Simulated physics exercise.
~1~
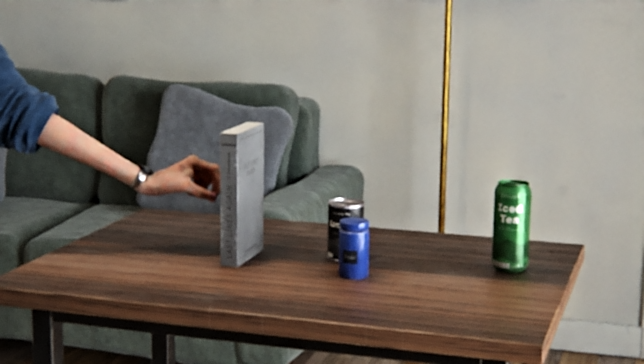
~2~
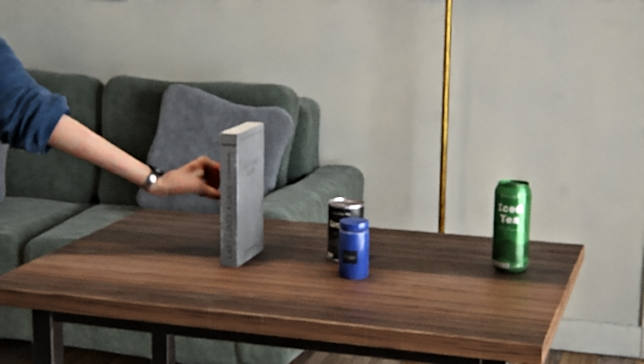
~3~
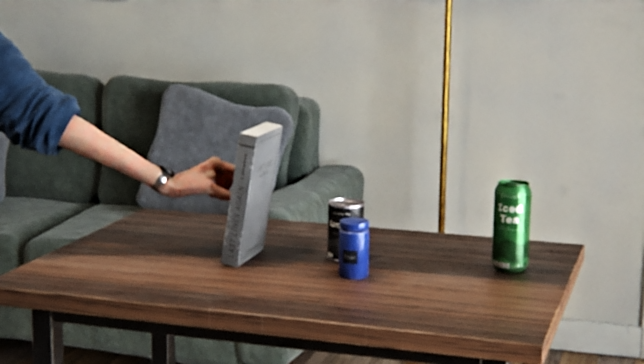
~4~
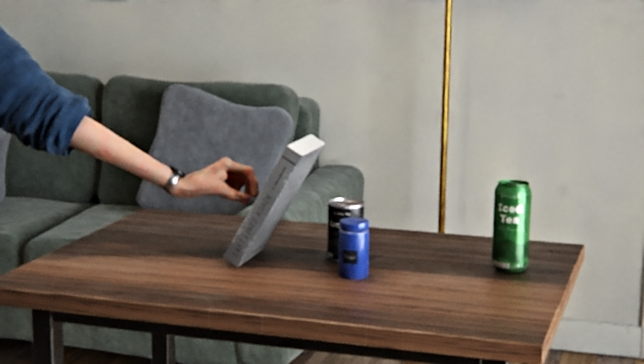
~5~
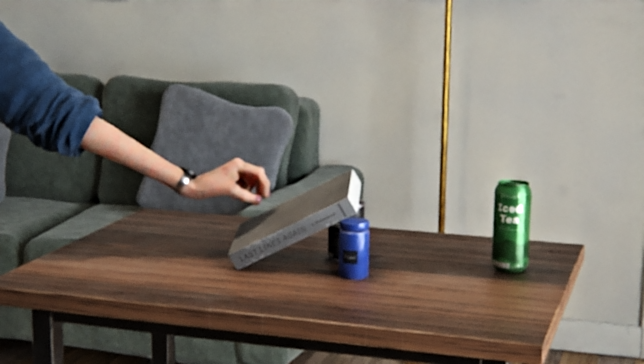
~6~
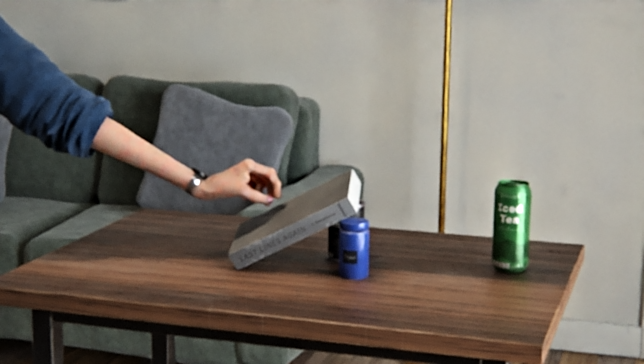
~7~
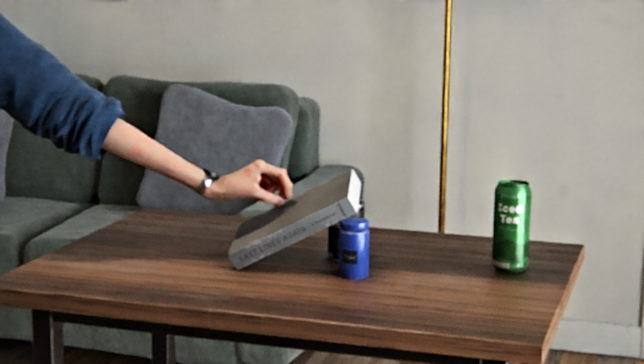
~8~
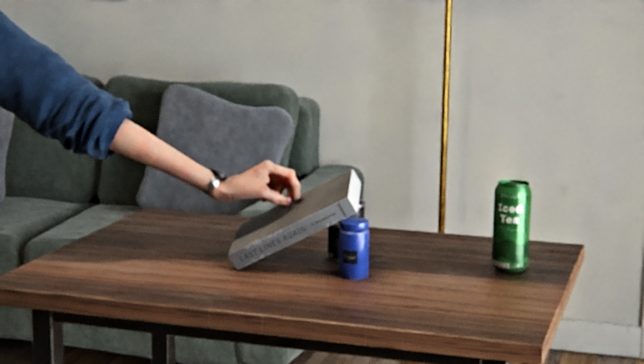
In this clip, a hand pushes an upright grey book on a wooden table to the right until it tips over and comes to rest slanted against a blue container and a black tin, which stay in place, as does a green can farther right.
